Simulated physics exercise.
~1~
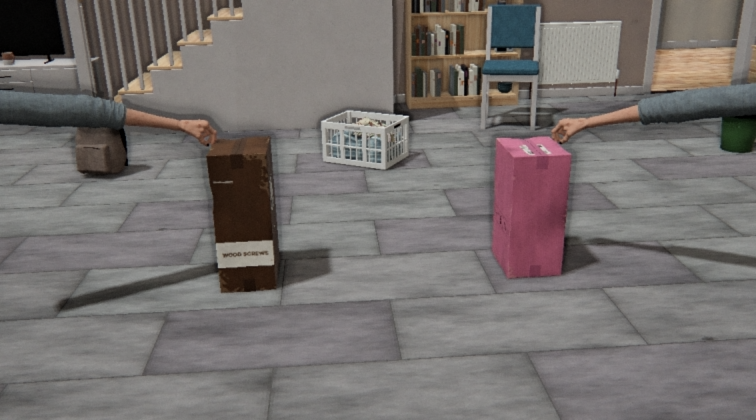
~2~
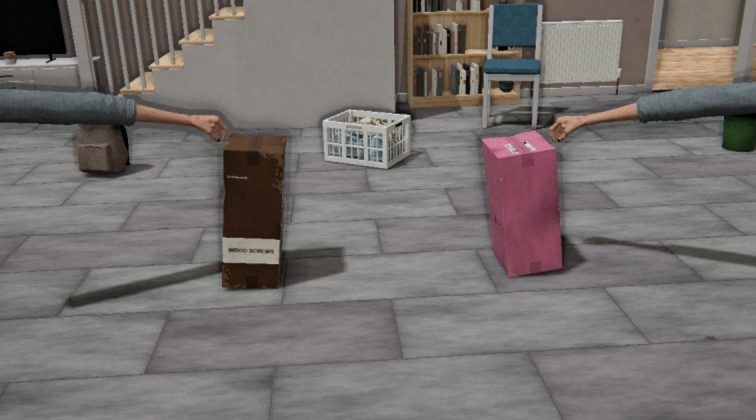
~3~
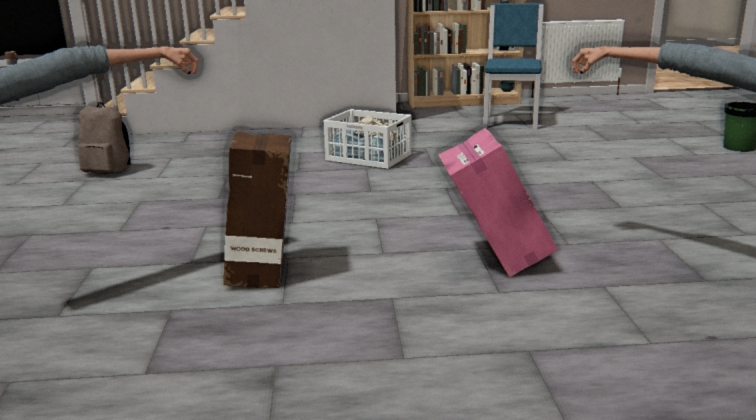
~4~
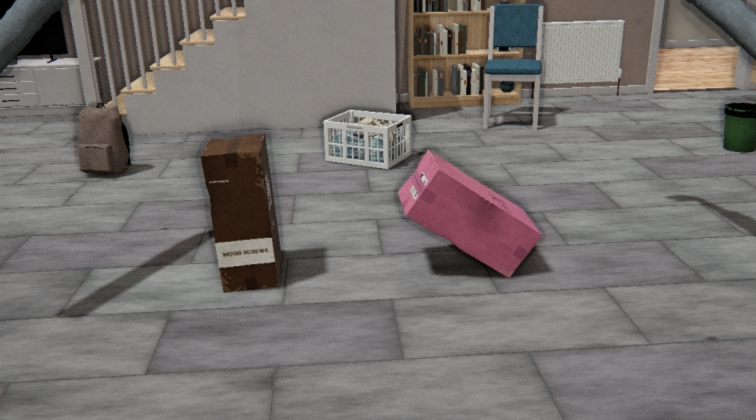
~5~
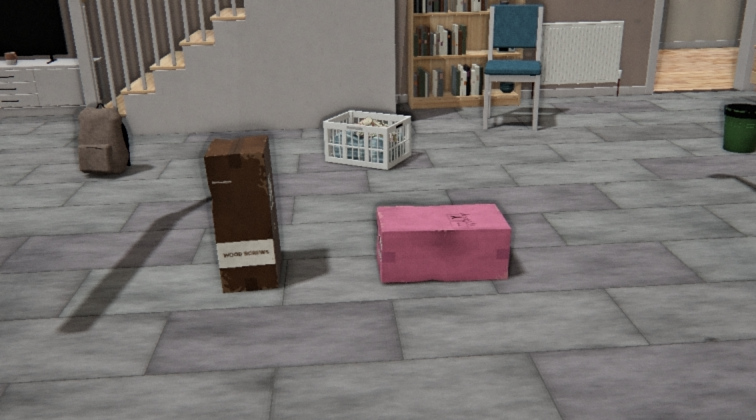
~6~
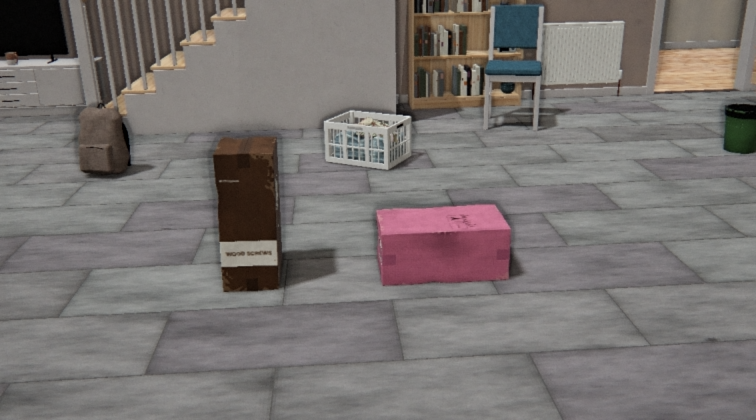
A room with grey stone tiles is seen from the front and slightly above, with a staircase, a bookcase, a blue chair and a white crate behind. A tall brown box stands on the left and a tall pink box on the right, each with an outstretched arm's hand at its top. The hands push the boxes inward, then let go and draw back out of view. The pink box tips left, leans further and drops onto its side. The brown box tilts slightly right, rocks back and stays upright, while the pink one lies still.
